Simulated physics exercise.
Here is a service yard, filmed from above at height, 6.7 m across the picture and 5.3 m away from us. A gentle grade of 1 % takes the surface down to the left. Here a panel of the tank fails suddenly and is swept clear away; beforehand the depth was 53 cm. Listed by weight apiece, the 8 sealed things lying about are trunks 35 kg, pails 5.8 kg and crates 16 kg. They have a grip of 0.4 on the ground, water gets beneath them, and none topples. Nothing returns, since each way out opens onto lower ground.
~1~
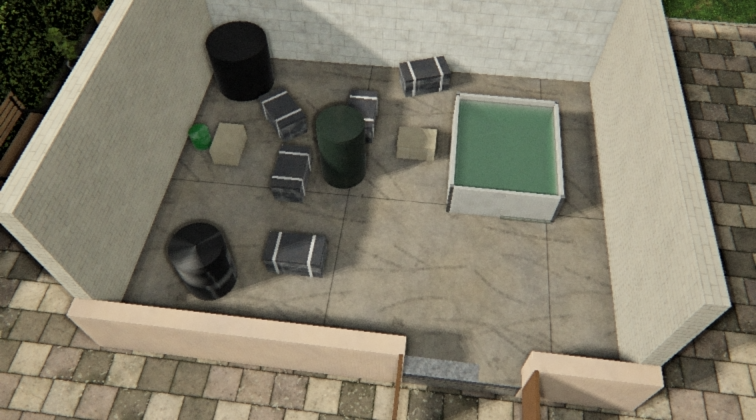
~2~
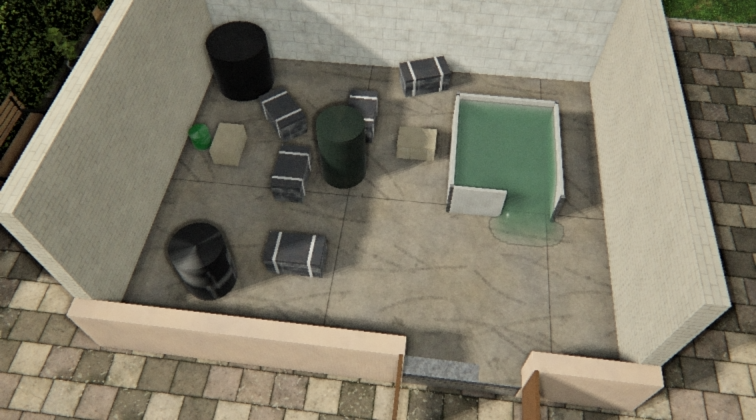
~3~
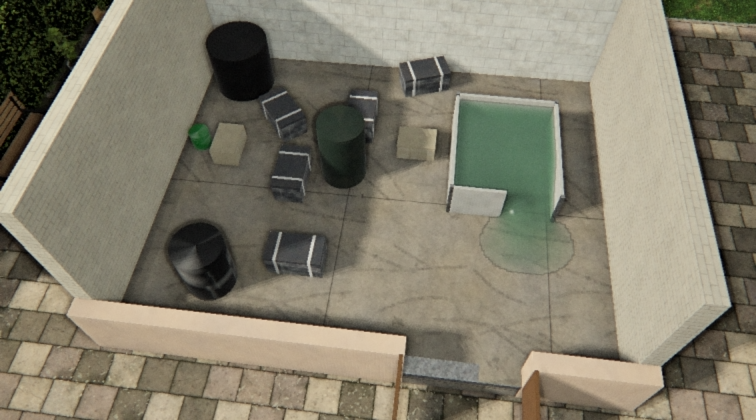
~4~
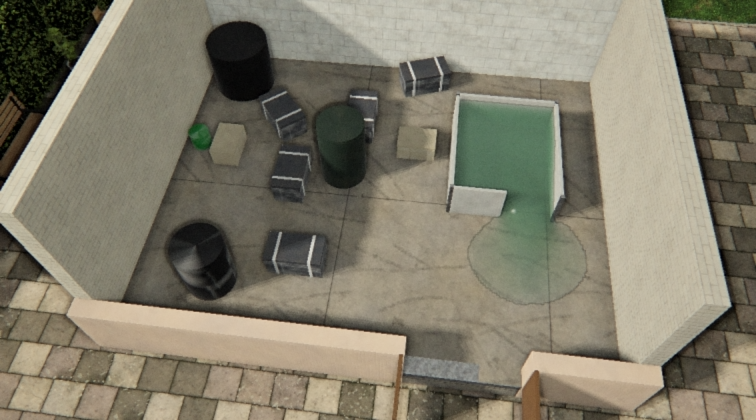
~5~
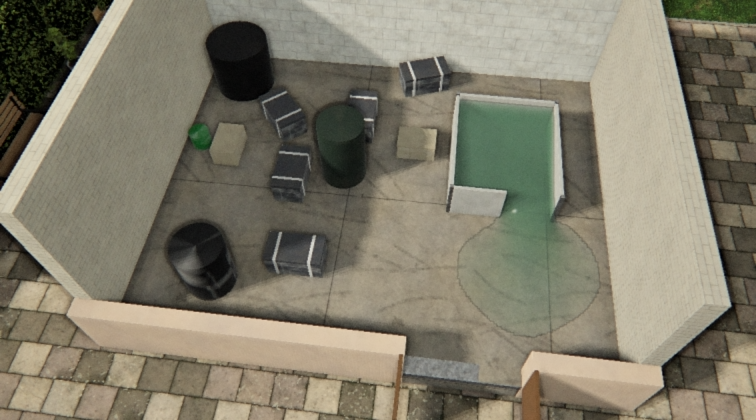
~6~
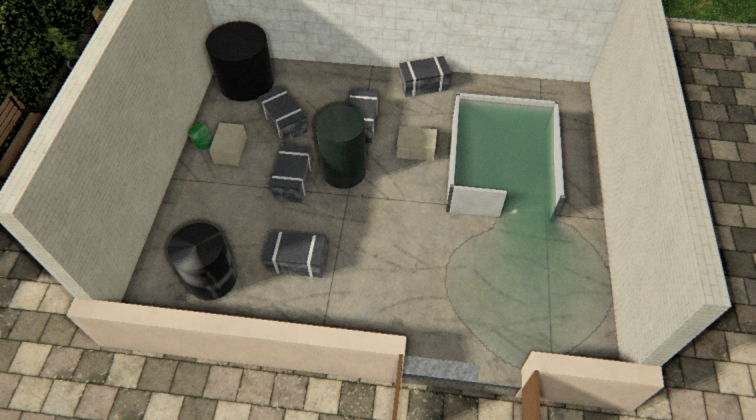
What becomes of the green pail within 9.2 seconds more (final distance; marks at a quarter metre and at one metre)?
The green pail? It stays roughly where it started.
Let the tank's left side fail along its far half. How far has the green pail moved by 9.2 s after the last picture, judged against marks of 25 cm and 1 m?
From there, the green pail gets swept far.
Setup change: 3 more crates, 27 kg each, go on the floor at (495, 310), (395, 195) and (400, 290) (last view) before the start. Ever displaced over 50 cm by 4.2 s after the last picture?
So that's beyond the threshold, within the threshold and within the threshold, in that sequence.
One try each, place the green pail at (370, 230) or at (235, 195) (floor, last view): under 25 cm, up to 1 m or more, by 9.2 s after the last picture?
From the first spot it does not really budge, and from the second it does not really budge.
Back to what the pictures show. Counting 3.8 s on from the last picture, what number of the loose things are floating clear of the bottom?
At that moment it comes to 0.
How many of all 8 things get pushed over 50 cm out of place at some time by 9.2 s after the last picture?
I count 0.
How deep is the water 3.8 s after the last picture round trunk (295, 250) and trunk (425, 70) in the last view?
About 3 and 0 cm.
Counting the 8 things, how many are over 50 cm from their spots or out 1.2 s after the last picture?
It comes to 0.
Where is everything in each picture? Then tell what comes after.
The green pail at (198, 131), on the bottom; 2.8 m2 under water; 0 of 8 have shifted, in the first picture.
The green pail at (198, 131), on the bottom; 3.3 m2 under water; 0 of 8 have shifted, in the second picture.
The green pail at (198, 131) rests on the ground; 3.8 m2 under water; 0 of 8 have shifted, in the third picture.
The green pail at (198, 131) rests on the ground; water covers 4.6 m2; 0 of 8 have shifted, in the fourth picture.
The green pail at (198, 131), on the bottom; 5.5 m2 under water; 0 of 8 have shifted, in the fifth picture.
The green pail at (198, 131) rests on the ground; water covers 6.6 m2; 0 of 8 have shifted, in the sixth picture.
Then, 1.2 s after the last picture the green pail is near (198, 131), 0.0 m from its start, aground; 0 of 8 are out; 0 afloat.
Then, 3.8 s after the last picture the green pail is near (198, 131), 0.0 m from its start, aground; 0 of 8 are out; 0 afloat.
Then, 6.2 s after the last picture the green pail is near (198, 131), 0.0 m from its start, aground; 0 of 8 are out; 0 afloat.
Then, 9.2 s after the last picture the green pail is near (198, 131), 0.0 m from its start, aground; 0 of 8 are out; 0 afloat.
